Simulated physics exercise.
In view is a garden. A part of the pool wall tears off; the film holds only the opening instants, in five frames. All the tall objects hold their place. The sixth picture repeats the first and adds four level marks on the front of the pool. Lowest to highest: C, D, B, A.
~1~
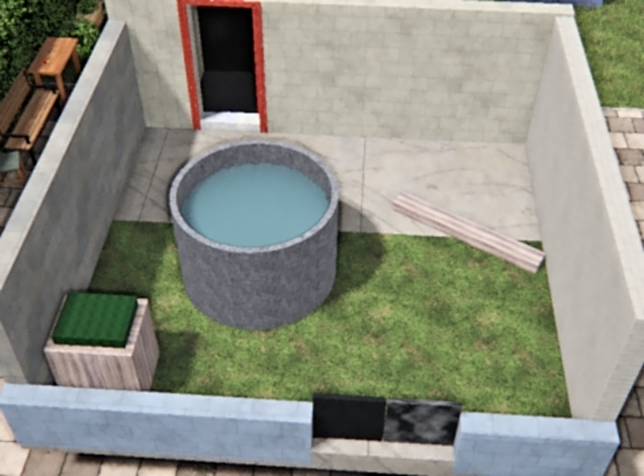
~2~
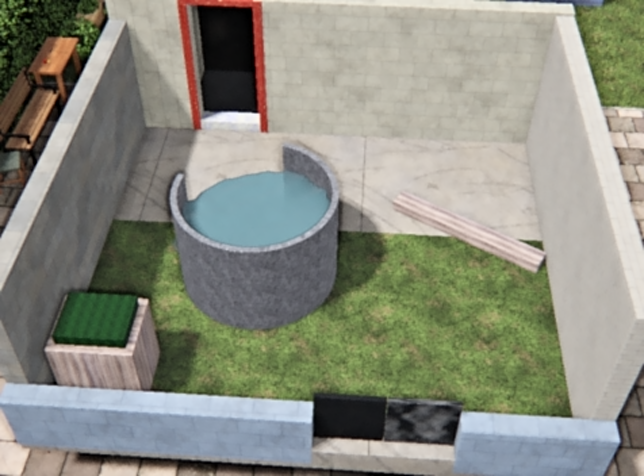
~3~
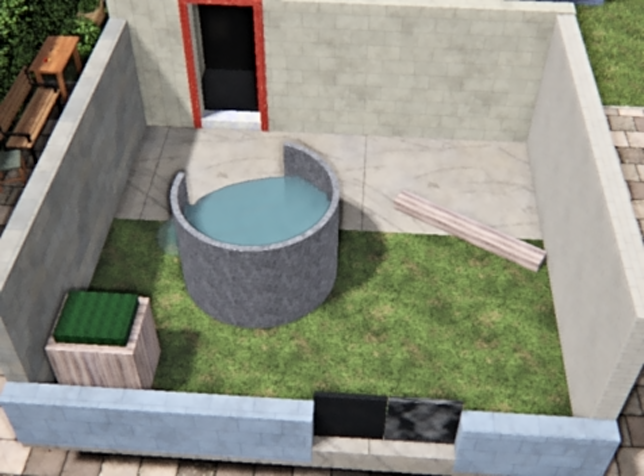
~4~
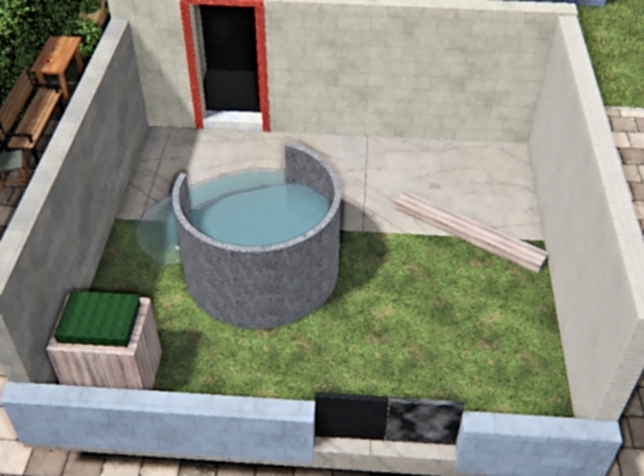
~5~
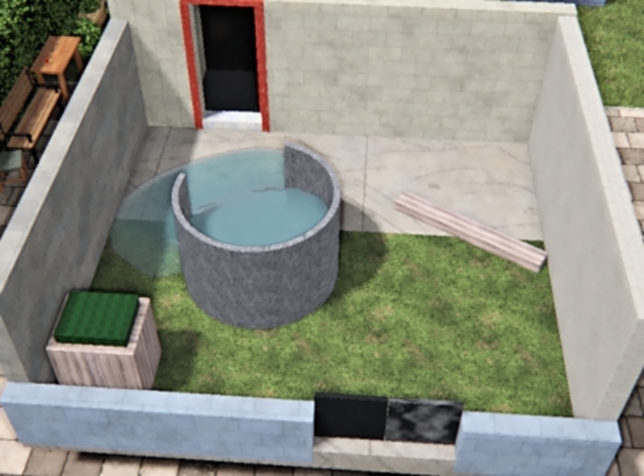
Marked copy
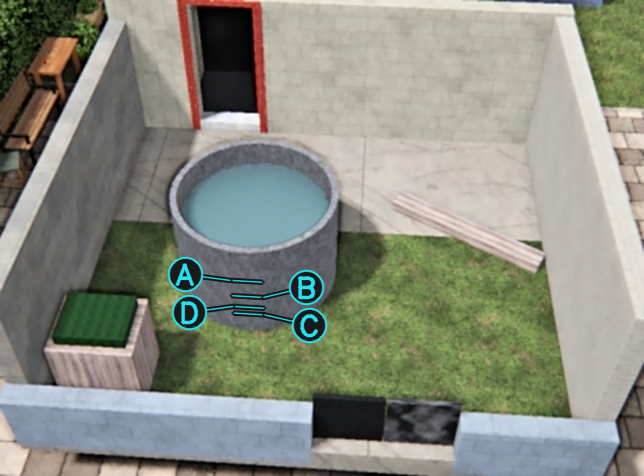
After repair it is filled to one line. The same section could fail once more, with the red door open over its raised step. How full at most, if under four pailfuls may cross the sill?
The answer is level D.
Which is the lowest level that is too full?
The answer is B.
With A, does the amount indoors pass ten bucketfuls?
Yes.
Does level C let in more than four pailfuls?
No, that is safe.
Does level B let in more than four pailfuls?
Yes, that goes wrong.
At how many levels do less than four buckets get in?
Two of the four.
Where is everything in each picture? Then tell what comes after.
In the first frame, water in the pool at rest, its middle at (256, 210); foot of the red doorway at (231, 130); shut gate at (387, 404).
In the second frame, water covers 2 % of the ground, its front hidden from here.
In the third frame, water covers 5 % of the ground, its front hidden from here.
In the fourth frame, front seen at (144, 227), 9 % of the ground wet.
In the fifth frame, front seen at (121, 213), 17 % of the ground wet.
On the marked copy, A at (246, 281); B at (247, 296); C at (249, 313); D at (248, 307); from the bottom up C, D, B, A.
With A, dozens of bucketfuls pour in.
With B, about 9 bucketfuls get in.
With C, nothing gets over.
With D, a bucket or two gets in.
